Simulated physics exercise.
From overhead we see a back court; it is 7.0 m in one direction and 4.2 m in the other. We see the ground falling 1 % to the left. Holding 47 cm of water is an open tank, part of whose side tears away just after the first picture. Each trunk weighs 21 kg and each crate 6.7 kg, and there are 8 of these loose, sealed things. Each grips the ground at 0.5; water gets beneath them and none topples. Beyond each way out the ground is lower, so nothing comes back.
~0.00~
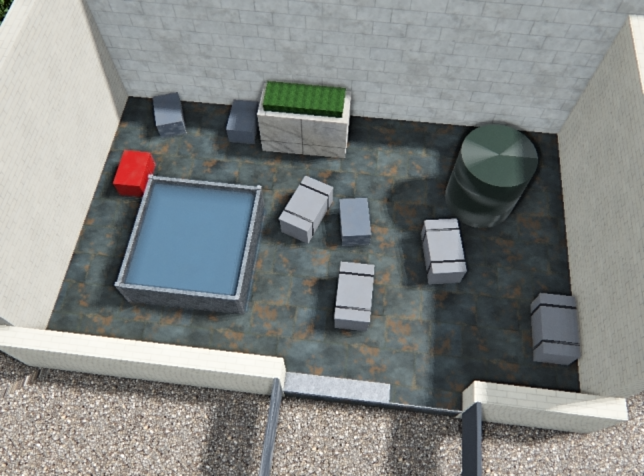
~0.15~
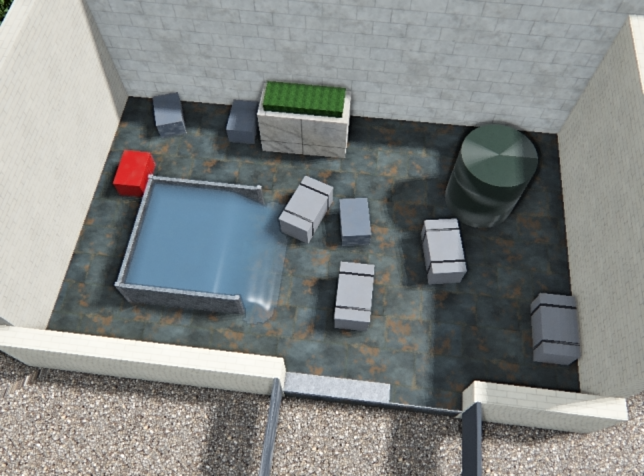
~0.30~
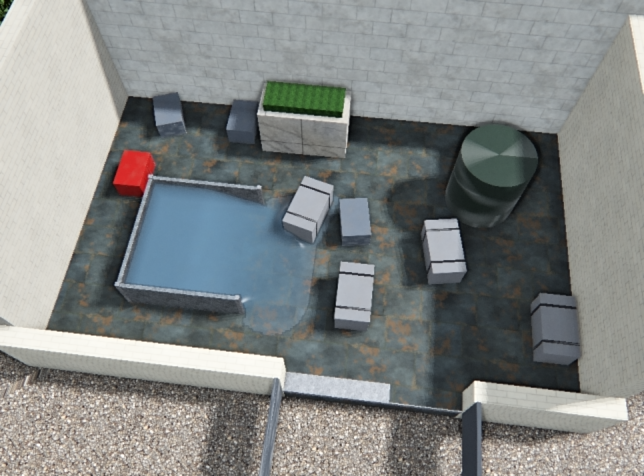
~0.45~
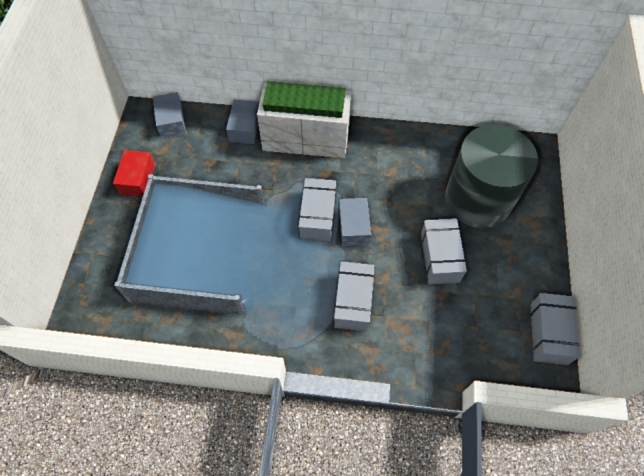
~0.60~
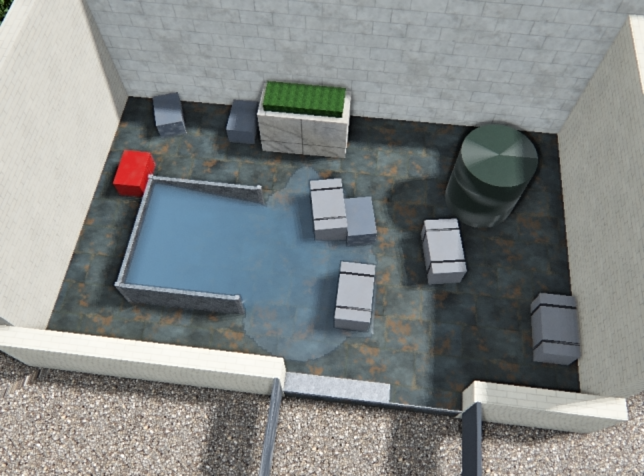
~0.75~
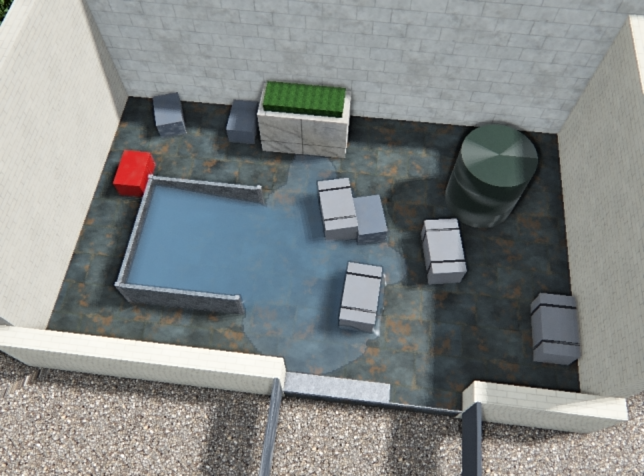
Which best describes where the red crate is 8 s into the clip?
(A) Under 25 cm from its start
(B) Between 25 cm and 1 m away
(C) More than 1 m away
A.
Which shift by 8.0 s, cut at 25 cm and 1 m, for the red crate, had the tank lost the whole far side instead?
Result: The red crate goes a long way.
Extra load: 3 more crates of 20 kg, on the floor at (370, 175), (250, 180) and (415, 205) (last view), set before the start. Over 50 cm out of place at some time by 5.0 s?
Order as asked - farther, not as far, not as far.
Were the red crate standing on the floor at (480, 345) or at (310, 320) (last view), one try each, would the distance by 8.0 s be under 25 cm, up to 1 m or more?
One try each gives this: It wanders off a long way, then it wanders off a long way.
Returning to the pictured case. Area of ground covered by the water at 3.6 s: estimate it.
About 21 m2 is covered.
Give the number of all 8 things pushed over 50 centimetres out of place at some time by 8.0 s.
That makes 5.
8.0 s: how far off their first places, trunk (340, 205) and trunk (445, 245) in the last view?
Lab note - net shifts in turn: 80 cm; 200 cm.
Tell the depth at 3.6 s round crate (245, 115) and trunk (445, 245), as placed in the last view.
Depths: Near 0 cm, then near 9 cm.
After 1.6 s the red crate is near (132, 168), 0.0 m from its start, aground; 0 of 8 are out; 0 afloat.
After 3.6 s the red crate is near (132, 168), 0.0 m from its start, aground; 0 of 8 are out; 3 afloat.
After 5.6 s the red crate is near (132, 168), 0.0 m from its start, aground; 0 of 8 are out; 4 afloat.
After 8.0 s the red crate is near (132, 168), 0.0 m from its start, aground; 0 of 8 are out; 2 afloat.
